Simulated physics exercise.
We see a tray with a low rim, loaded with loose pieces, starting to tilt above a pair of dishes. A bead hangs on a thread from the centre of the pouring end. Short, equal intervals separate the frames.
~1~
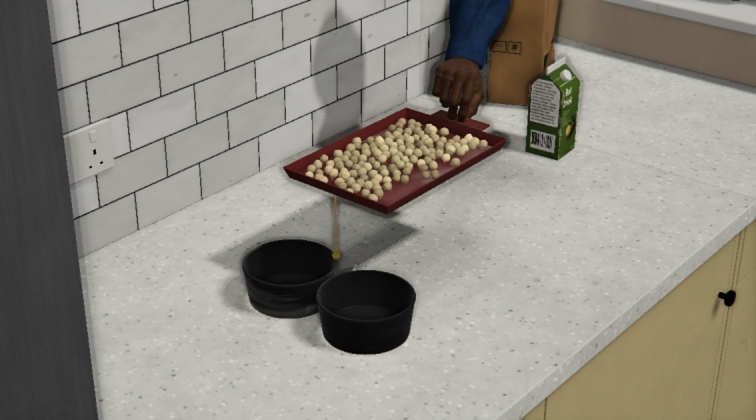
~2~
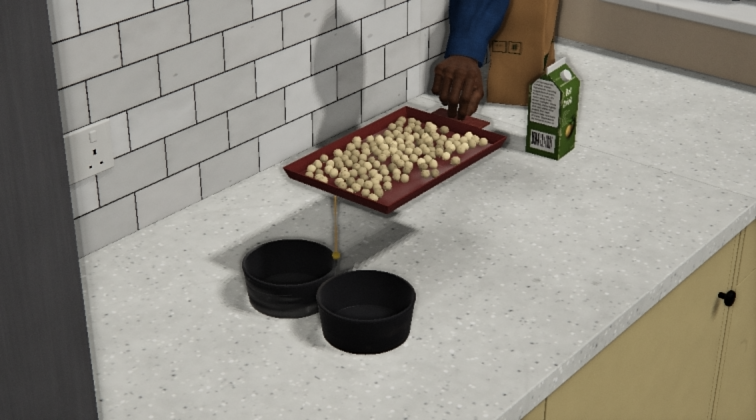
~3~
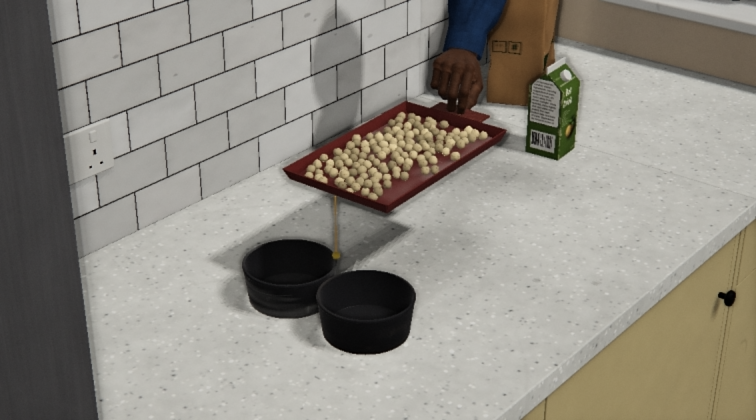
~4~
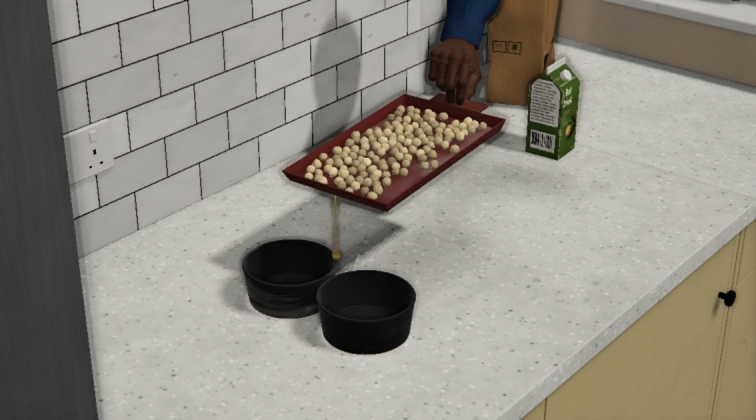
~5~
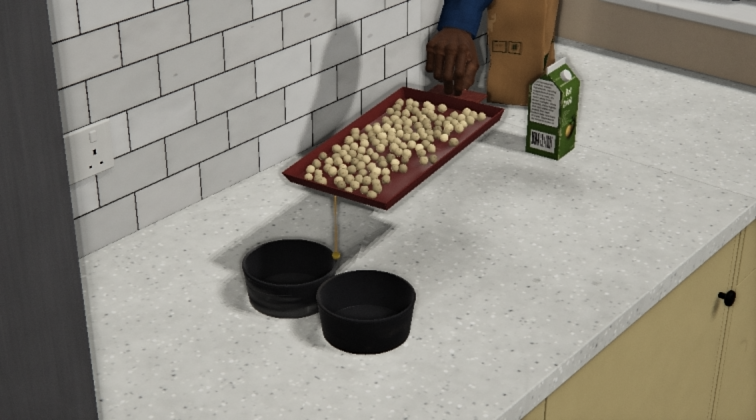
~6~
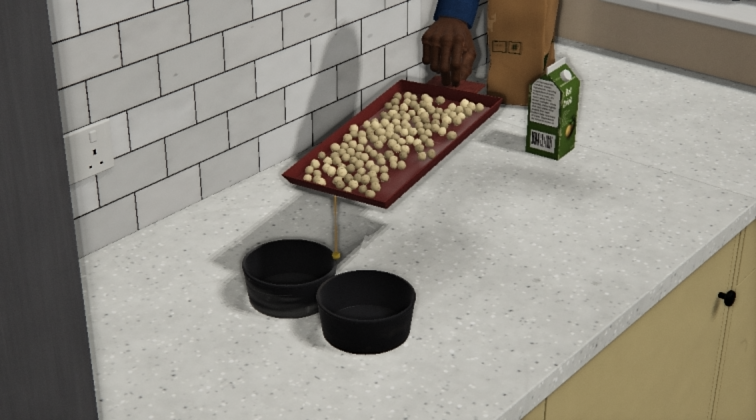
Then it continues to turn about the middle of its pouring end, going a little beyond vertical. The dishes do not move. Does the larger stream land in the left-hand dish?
Yes.
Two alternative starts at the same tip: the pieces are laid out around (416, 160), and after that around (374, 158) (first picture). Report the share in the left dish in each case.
Close to 80 and close to 90 per cent.
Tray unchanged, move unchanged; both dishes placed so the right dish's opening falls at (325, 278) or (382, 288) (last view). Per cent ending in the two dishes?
You'd get about 100 per cent first and about 80 per cent second.
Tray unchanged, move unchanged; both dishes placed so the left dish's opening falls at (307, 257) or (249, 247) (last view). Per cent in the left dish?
Trial 1 about 80 %, trial 2 about 60 %.
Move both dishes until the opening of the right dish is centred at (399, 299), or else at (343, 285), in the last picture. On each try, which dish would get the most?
At the first place the left-hand dish, at the second the dish on the left.
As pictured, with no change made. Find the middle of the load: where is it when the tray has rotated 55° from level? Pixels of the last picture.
Look close to (325, 153) in the last picture.
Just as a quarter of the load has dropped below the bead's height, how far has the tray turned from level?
I'd say close to 70 degrees.
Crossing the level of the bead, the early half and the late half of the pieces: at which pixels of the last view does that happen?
About (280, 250) to begin with, then about (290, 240).
Shortly afterwards, tray tipped steeply; all but a few on the tray; only a few in the left dish; only a few in the air.
Next, tray tipped right over; a little on the tray; only a few in the right dish; the bulk in the left dish; a little outside both; a little in the air.
Some moments later, tray tipped past a quarter turn; only a few in the right dish; the bulk in the left dish; a little outside both.
In the end, tray tipped past a quarter turn; only a few in the right dish; the bulk in the left dish; a little outside both.
